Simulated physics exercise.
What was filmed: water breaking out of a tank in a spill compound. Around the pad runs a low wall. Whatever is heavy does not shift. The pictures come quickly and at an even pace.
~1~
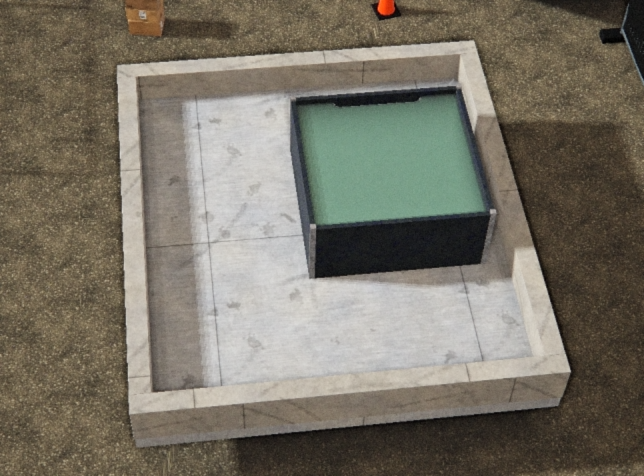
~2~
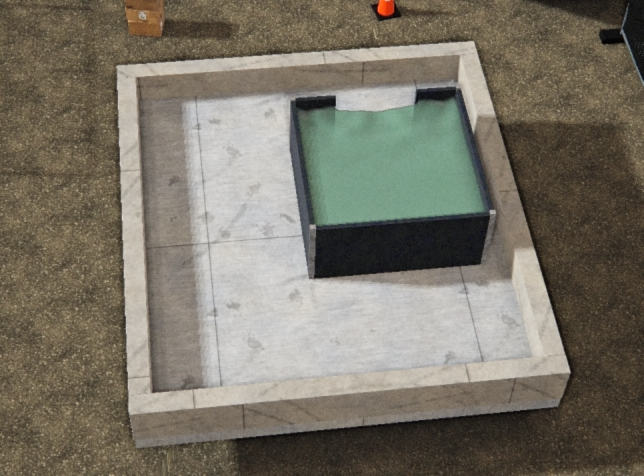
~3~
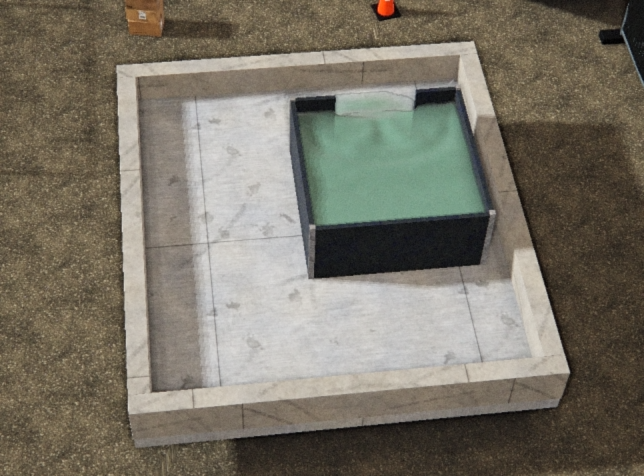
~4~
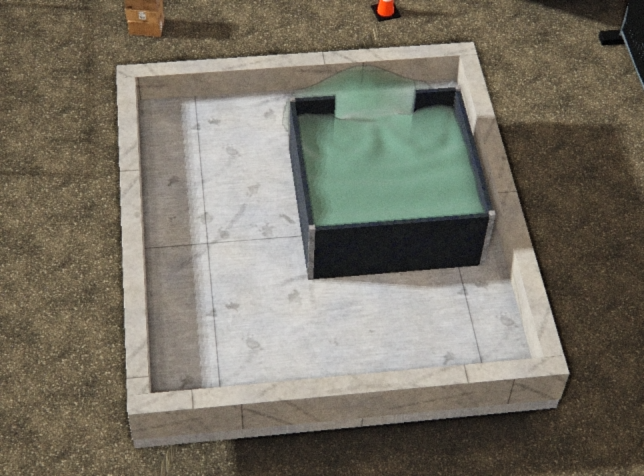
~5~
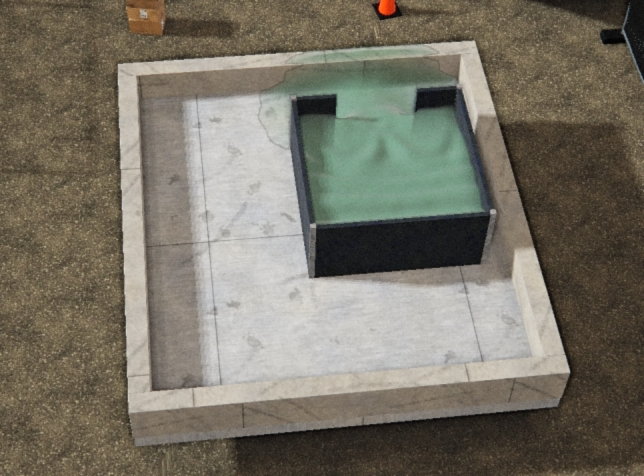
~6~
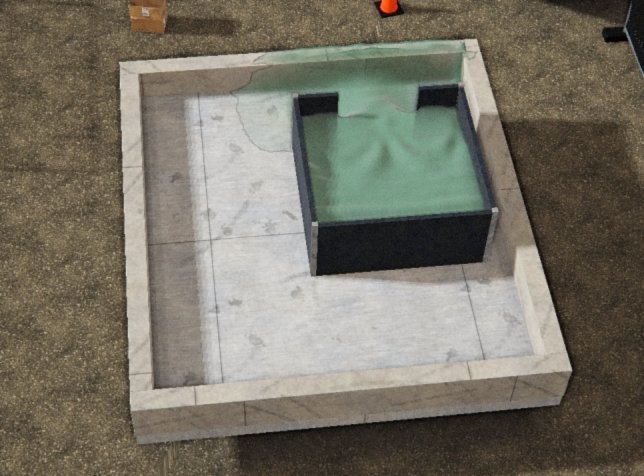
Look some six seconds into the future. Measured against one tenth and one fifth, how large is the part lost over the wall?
Minor, sub-tenth.
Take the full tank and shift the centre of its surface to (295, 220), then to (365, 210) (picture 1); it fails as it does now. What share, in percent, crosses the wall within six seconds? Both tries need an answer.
I'd say some 2 per cent for the first and some 2 per cent for the second.
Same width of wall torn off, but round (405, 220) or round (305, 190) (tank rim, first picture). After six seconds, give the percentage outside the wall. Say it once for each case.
That's 4 in a hundred for the first try and 2 in a hundred for the second.
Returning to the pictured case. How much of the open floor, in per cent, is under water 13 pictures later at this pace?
About 60 percent.
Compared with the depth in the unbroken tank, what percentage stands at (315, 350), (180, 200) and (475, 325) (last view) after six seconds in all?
The three come to near 20, 14 and 6 per cent respectively.
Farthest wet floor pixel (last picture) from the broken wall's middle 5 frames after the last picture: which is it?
I'd go with roughly (143, 105).
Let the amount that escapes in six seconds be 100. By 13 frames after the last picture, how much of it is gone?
I'd put it at 95 per cent.
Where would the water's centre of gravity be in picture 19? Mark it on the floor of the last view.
Roughly (359, 178).
A moment on, water covers 25 % of the floor; the low wall has let 1 % over.
Next, water covers 30 % of the floor; the low wall has let 3 % over.
Then, water covers 50 % of the floor; the low wall has let 7 % over.
Later, water covers 75 % of the floor; the low wall has let 7 % over.
In the end, water covers 80 % of the floor; the low wall has let 8 % over.
